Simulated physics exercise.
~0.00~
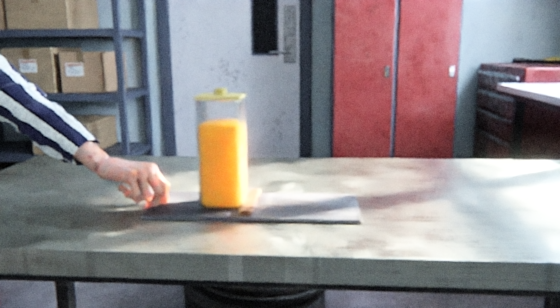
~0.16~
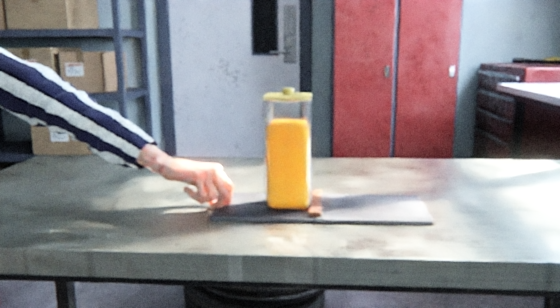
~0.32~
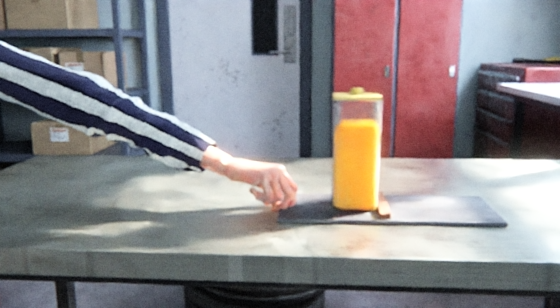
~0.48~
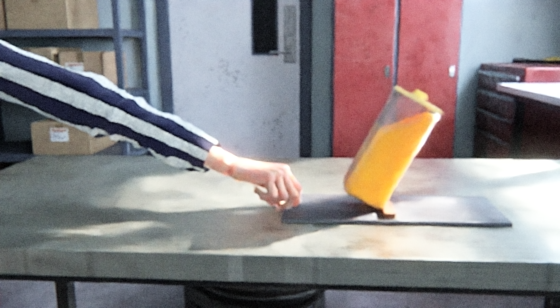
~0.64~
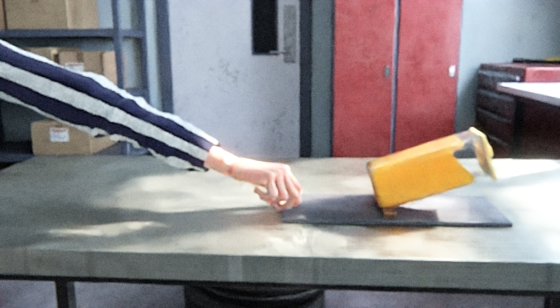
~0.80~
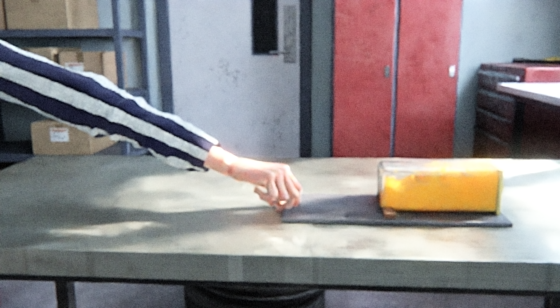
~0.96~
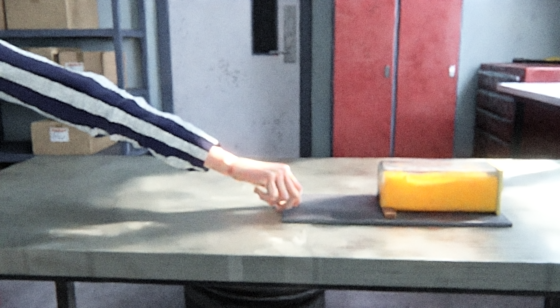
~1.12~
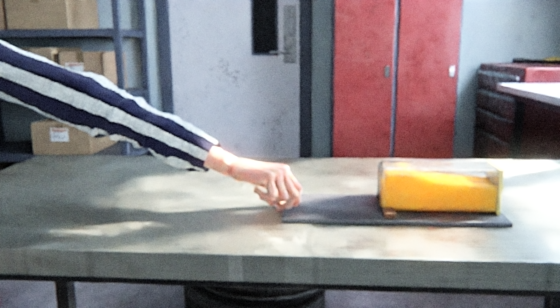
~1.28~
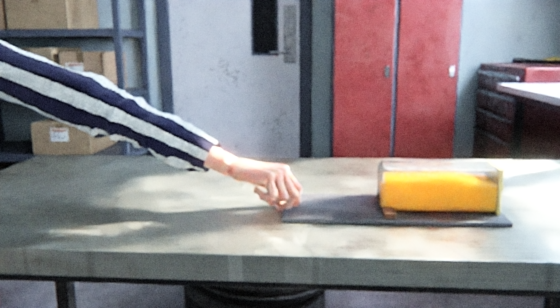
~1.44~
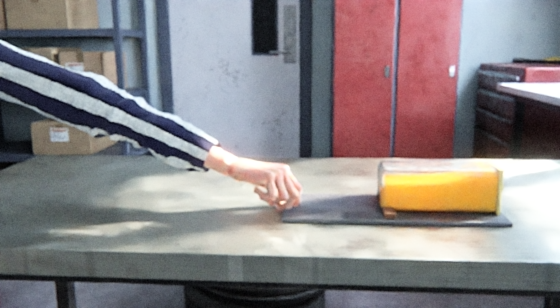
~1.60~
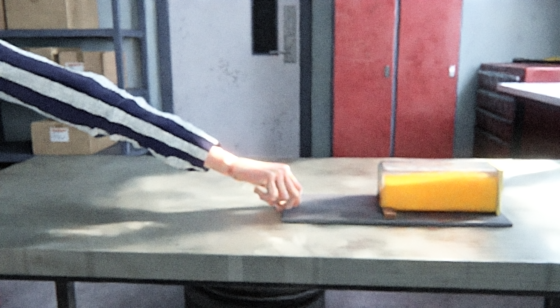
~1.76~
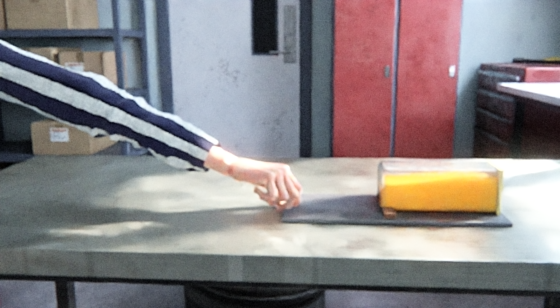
Capped flask of orange juice riding a dark board pushed right by a hand, tipping over rightward as it stops, lying on its side.
